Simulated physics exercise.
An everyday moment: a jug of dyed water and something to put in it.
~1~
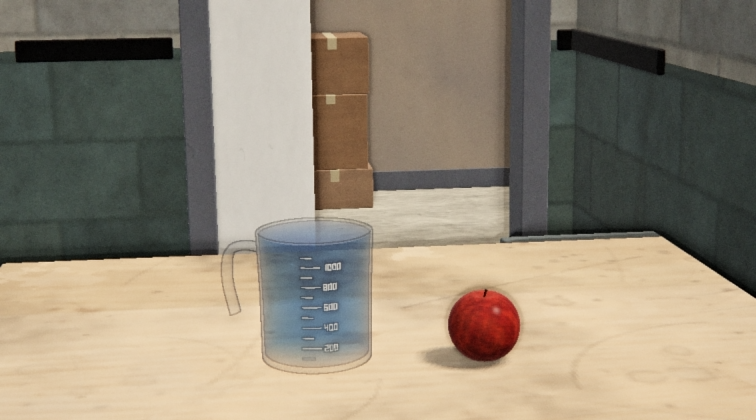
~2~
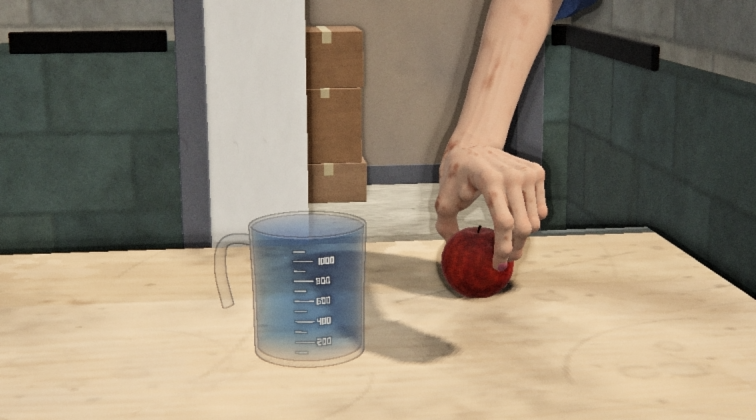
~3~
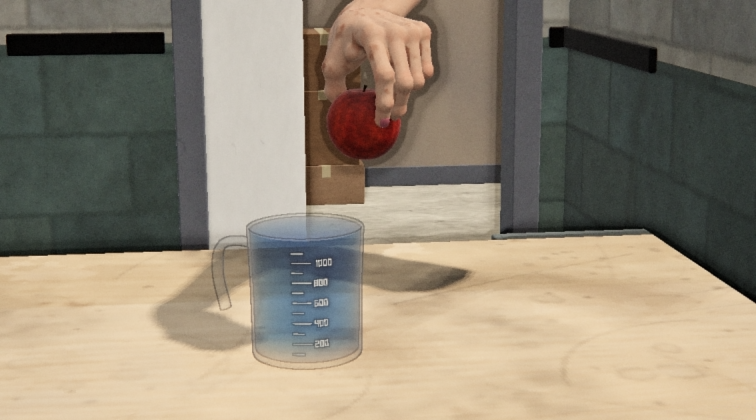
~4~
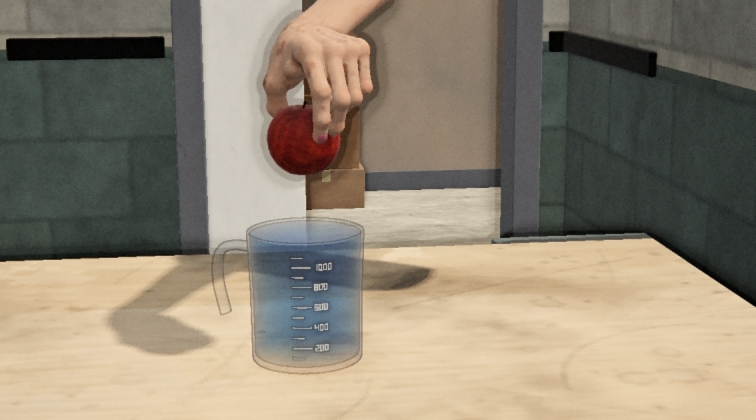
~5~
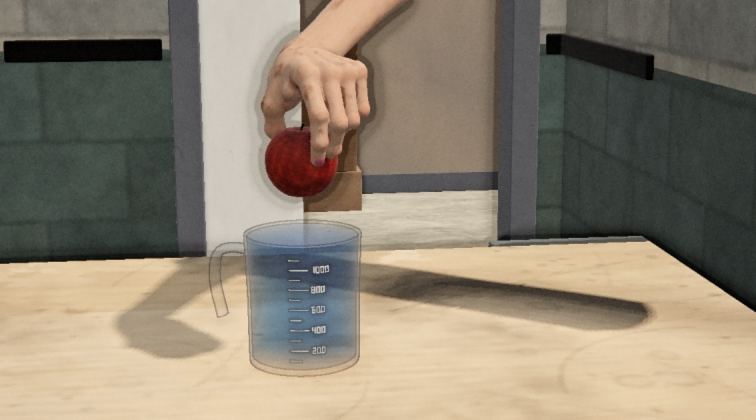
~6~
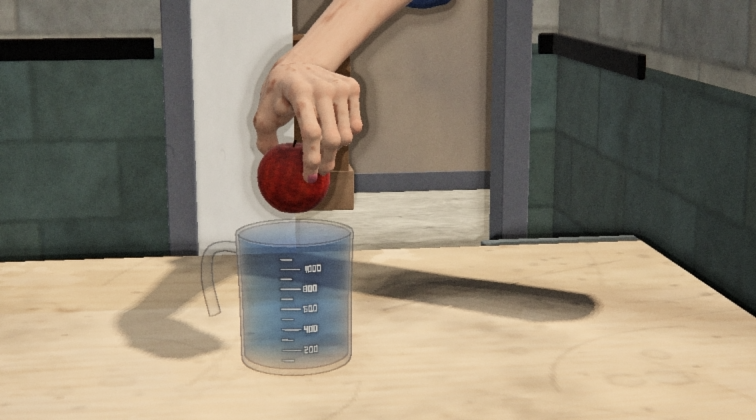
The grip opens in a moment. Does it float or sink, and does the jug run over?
Well, it does not go down, and as for the jug, it spills liquid.
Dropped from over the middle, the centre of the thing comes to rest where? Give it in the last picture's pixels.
Its centre settles around (295, 247).
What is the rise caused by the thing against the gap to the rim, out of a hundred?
430 percent.
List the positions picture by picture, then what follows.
The apple lies on the top at (484, 325); jug (316, 290) nearly full, in the first frame.
A hand picks up the apple at (478, 262); jug nearly full, surface at (308, 227), in the second frame.
The apple is carried over at (363, 123); jug (306, 286) nearly full, in the third frame.
The apple is above the jug at (304, 139); jug nearly full, surface at (305, 233), in the fourth frame.
The apple comes down at (301, 161); jug (304, 293) nearly full, in the fifth frame.
The apple is just over the surface at (294, 177); jug nearly full, surface at (295, 234), in the sixth frame.
A moment on, the apple enters the dyed water; the jug is full to the brim; a puddle lies round it.
Further on, the apple comes up again; the jug is full to the brim; a puddle lies round it.
When it is over, the apple is afloat; the jug is full to the brim; a puddle lies round it.
